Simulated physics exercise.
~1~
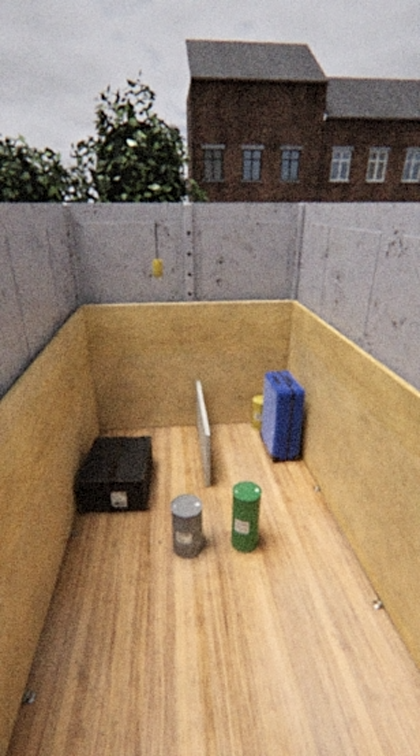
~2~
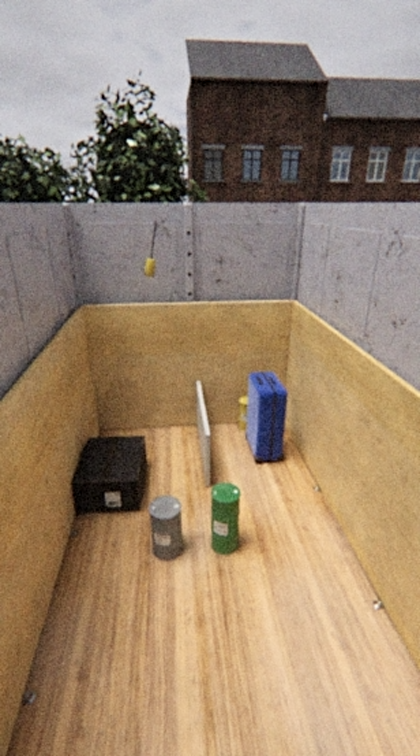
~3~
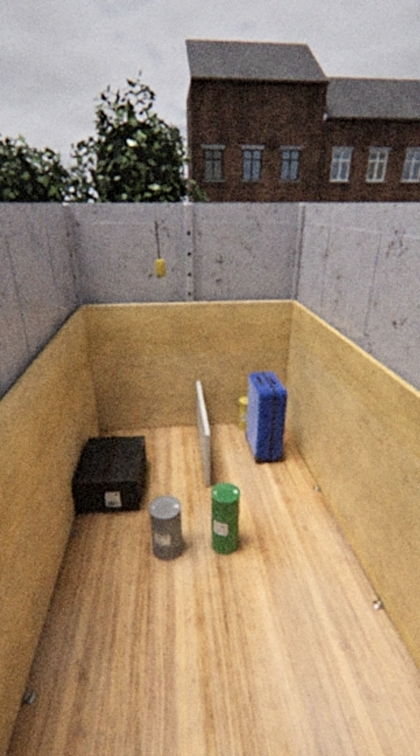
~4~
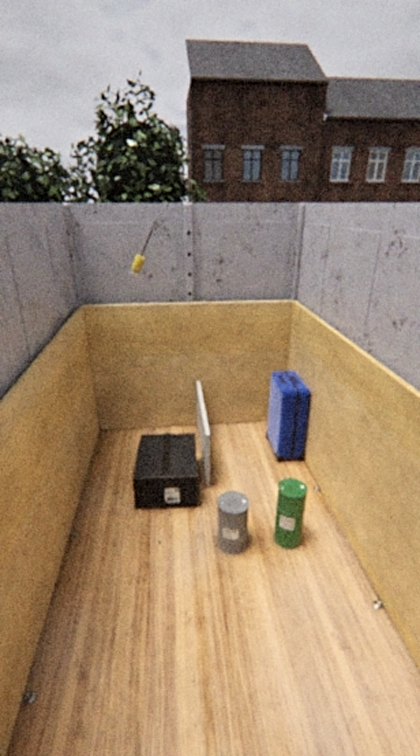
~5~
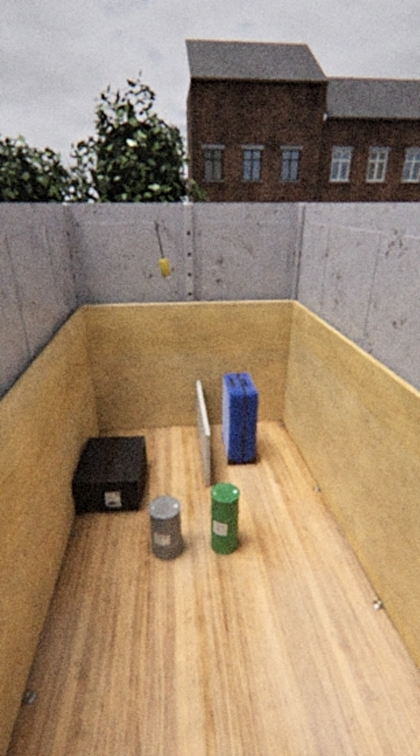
We see an open-topped load bay with a swinging yellow lamp, where a black box, two canisters and a blue case shift slightly left, pause, then slide right as a yellow canister disappears from view, and finally move back left, all still upright, the case beside the low board.
